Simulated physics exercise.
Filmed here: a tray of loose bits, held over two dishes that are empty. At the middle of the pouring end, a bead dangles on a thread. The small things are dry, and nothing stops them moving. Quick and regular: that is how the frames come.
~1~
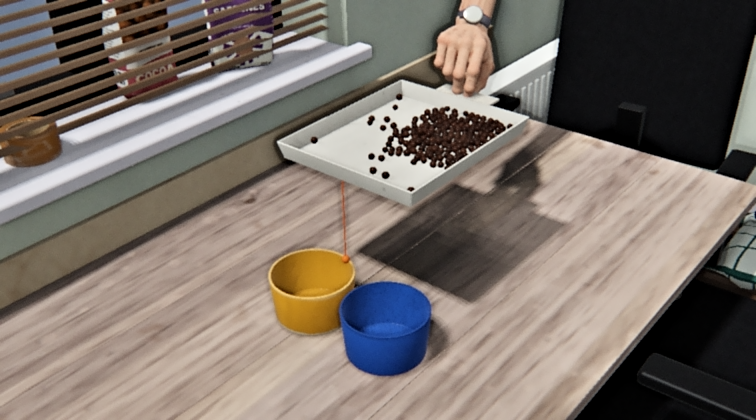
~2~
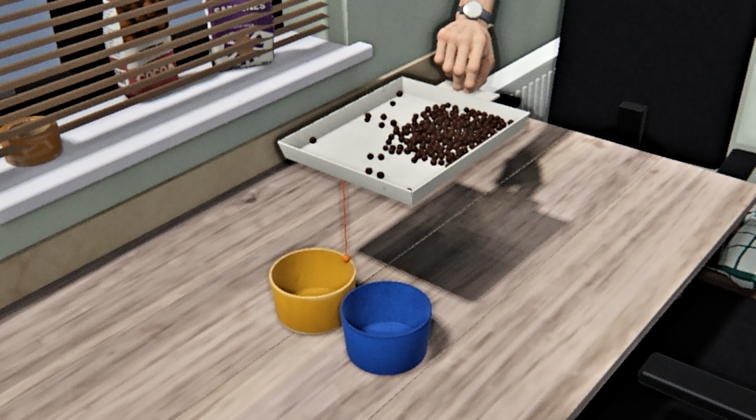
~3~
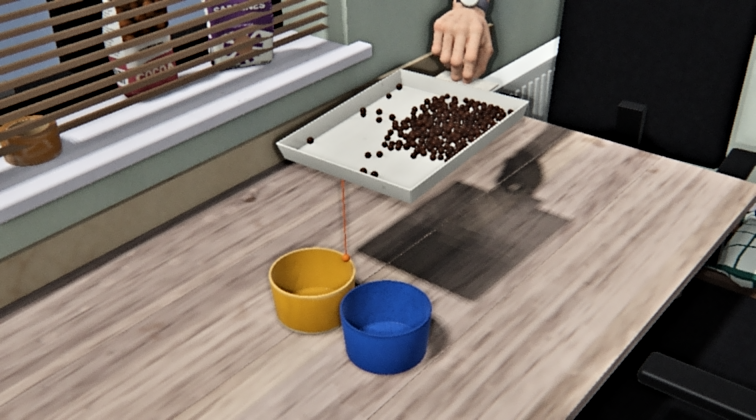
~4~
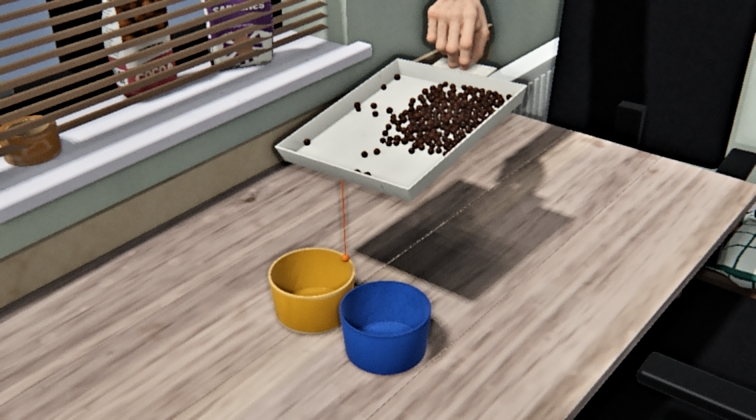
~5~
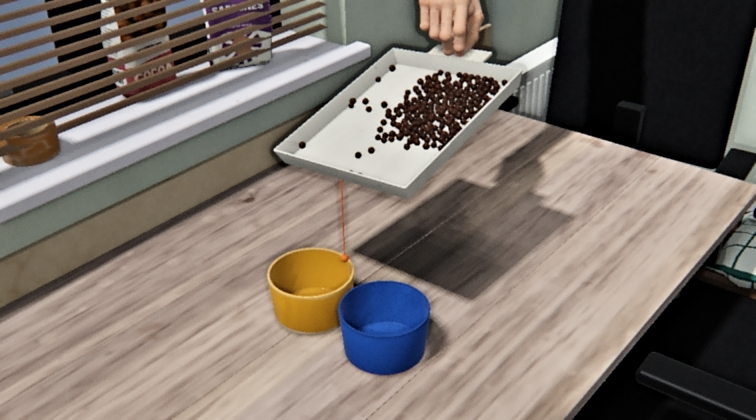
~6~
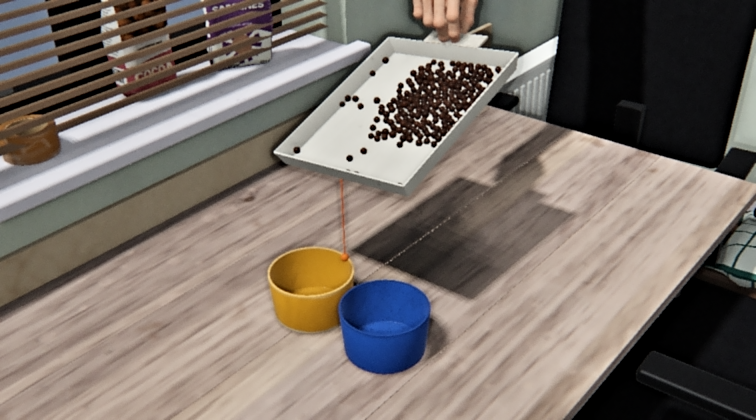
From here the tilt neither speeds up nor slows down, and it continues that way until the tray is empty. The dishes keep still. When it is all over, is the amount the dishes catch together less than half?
Yes, they hold less than half.
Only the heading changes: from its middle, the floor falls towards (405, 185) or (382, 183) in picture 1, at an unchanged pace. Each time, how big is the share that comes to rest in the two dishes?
The first try gives close to 90 percent; the next gives 90 percent.
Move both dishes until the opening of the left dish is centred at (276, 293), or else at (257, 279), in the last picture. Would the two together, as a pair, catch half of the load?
In turn: Below a half; less than half.
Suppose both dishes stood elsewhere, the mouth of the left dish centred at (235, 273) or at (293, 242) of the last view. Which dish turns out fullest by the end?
For the first placement, the left-side one; for the second placement, the left-side one.
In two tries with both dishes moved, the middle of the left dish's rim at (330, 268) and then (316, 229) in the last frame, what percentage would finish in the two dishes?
Trial 1 around 10 percent, trial 2 around 10 percent.
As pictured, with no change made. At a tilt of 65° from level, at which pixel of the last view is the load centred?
Look about (295, 174) in the last picture.
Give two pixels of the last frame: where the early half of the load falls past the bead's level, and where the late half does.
I'd put it at roughly (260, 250), and after that at roughly (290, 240).
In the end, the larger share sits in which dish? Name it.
That one is the leftward one.
Soon after the last picture, tray tipped steeply; about two thirds on the tray; a stray few in the left dish; a small part outside both; about a quarter in the air.
A little later, tray tipped past a quarter turn; a small part on the tray; about a quarter in the left dish; about half outside both; a small part in the air.
Later still, tray tipped past a quarter turn; about a quarter in the left dish; most outside both.
By the end, tray tipped past a quarter turn; none in the right dish; about a quarter in the left dish; most outside both.
